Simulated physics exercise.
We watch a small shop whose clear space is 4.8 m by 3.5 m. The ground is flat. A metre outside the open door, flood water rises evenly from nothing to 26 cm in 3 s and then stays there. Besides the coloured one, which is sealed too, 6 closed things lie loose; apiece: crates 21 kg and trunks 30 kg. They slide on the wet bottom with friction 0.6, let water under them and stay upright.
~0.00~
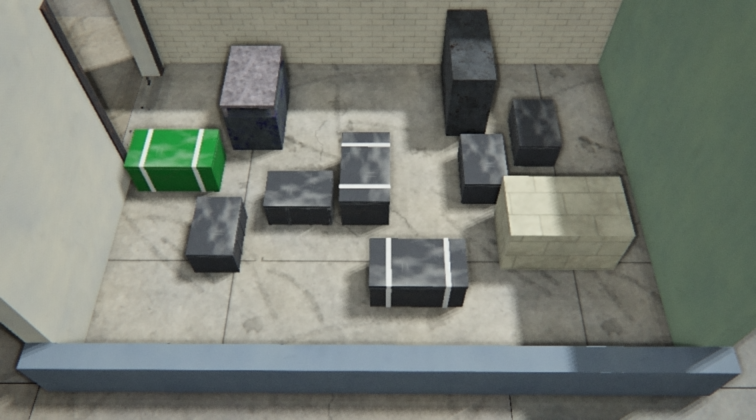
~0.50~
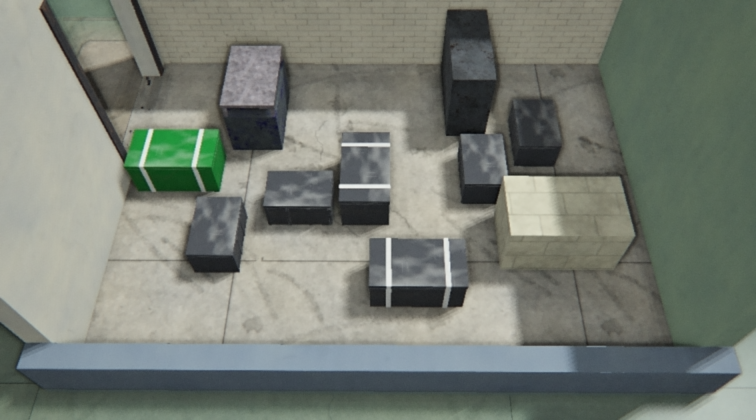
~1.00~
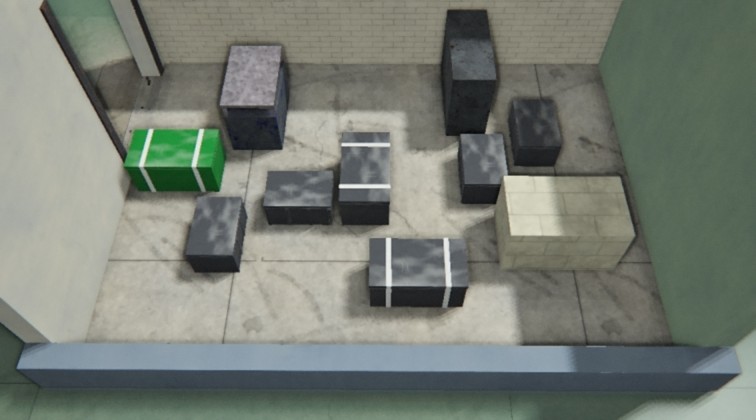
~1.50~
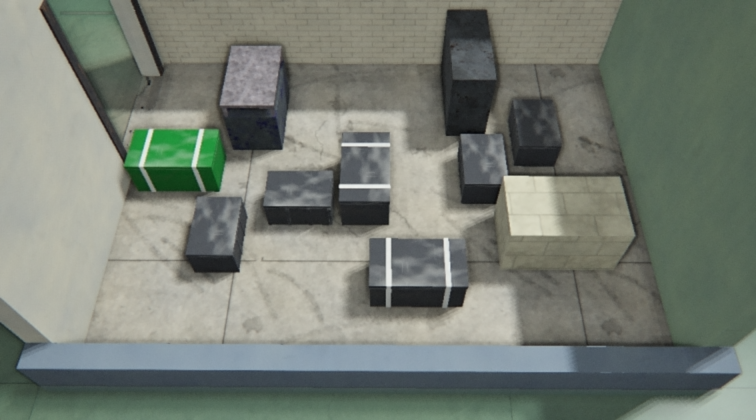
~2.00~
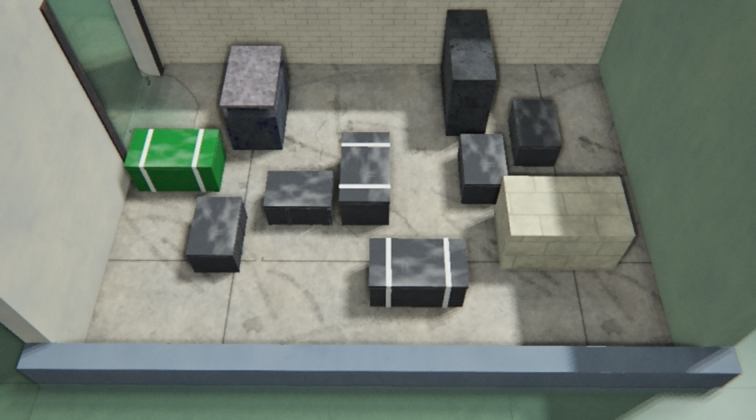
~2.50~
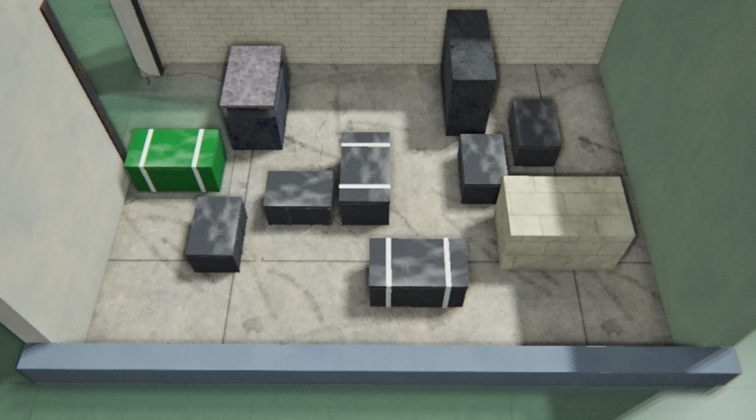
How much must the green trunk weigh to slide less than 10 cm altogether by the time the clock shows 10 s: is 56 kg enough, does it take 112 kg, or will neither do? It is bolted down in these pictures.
Verdict: Only the higher weight holds it.
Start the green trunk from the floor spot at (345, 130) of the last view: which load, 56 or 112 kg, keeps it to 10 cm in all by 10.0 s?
The smaller is enough.
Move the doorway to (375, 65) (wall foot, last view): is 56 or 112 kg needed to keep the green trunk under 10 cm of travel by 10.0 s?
Then only the higher weight holds it.
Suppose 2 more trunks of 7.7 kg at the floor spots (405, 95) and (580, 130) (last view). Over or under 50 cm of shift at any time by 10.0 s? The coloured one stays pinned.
In that order: Over, less.
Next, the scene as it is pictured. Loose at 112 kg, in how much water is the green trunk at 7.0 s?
About 12 cm.
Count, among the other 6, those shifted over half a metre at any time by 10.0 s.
I count 1.
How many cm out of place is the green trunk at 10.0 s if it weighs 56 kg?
Roughly 60 cm.
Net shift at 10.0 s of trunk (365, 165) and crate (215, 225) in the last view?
In that order: 5 cm, 0 cm.
After 3.5 s the green trunk would be 2 cm from its start with 56 kg and 0 cm from its start with 112 kg; 10 cm of water round it then.
After 4.5 s the green trunk would be 24 cm from its start with 56 kg and 0 cm from its start with 112 kg; 12 cm of water round it then.
After 7.0 s the green trunk would be 58 cm from its start with 56 kg and 0 cm from its start with 112 kg; 12 cm of water round it then.
After 10.0 s the green trunk would be 62 cm from its start with 56 kg and 0 cm from its start with 112 kg; 14 cm of water round it then.
